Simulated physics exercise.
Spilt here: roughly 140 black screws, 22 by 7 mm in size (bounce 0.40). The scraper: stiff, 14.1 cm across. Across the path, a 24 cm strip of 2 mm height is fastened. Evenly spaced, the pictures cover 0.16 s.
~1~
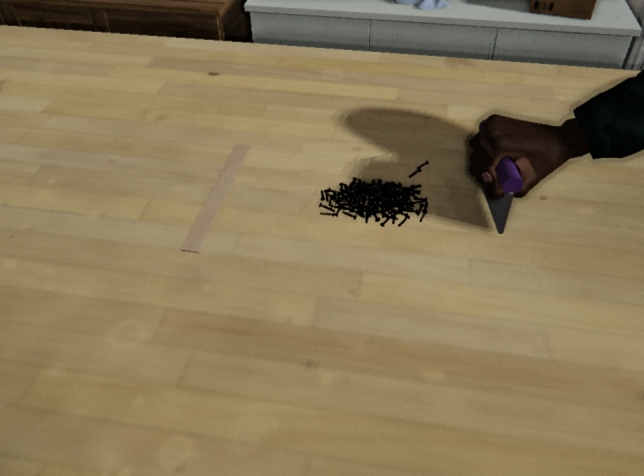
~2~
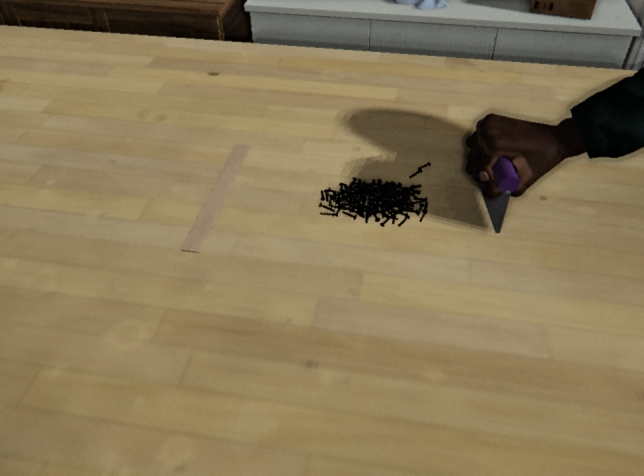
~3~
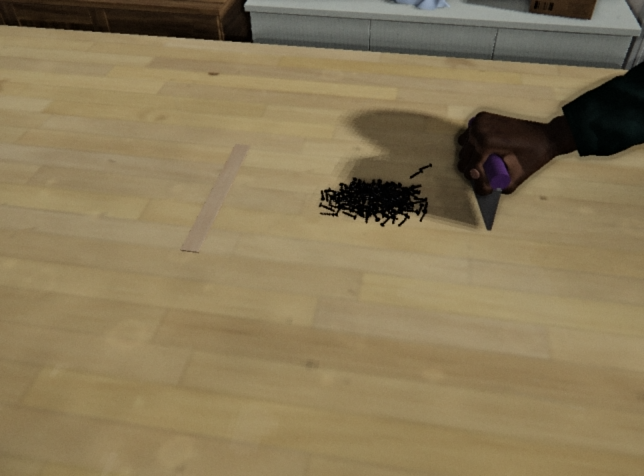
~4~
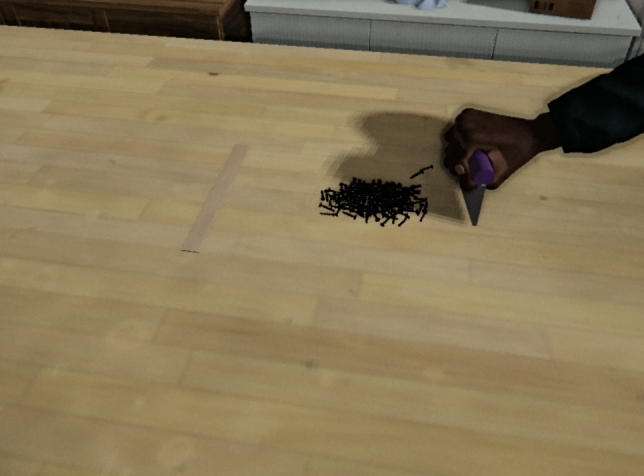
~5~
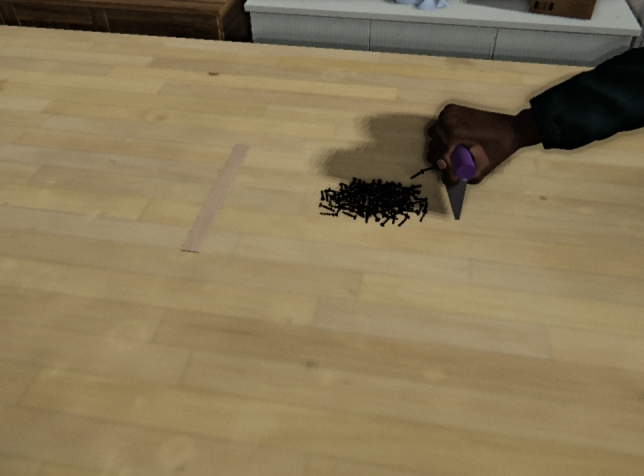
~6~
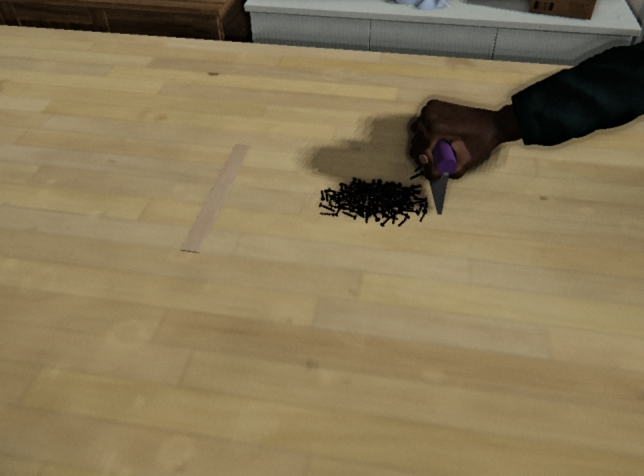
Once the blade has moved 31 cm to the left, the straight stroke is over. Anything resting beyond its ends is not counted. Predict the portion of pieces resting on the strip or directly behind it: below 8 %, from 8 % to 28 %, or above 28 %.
The amount left there is slight.
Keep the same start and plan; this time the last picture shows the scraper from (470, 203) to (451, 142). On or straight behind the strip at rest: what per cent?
Somewhere above 10, then.
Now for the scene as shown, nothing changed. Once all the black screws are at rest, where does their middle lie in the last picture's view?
It settles with its middle around (336, 199).
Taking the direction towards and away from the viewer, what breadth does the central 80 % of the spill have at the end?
10 cm.
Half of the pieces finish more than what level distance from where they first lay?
Around 2 centimetres.
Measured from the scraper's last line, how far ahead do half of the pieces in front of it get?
About 4 cm from the line.
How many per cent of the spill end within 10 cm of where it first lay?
About 75 per cent.
Then, 0.20 s after the last picture, scraper 23 cm from its start, spill 10 cm wide; elsewhere 100 %.
Then, 0.40 s after the last picture, scraper 32 cm from its start, spill 12 cm wide; elsewhere 100 %.
Then, 0.57 s after the last picture, scraper 32 cm from its start, spill 12 cm wide; elsewhere 100 %.
In the end, on or straight behind the strip 0 %, elsewhere 100 %.
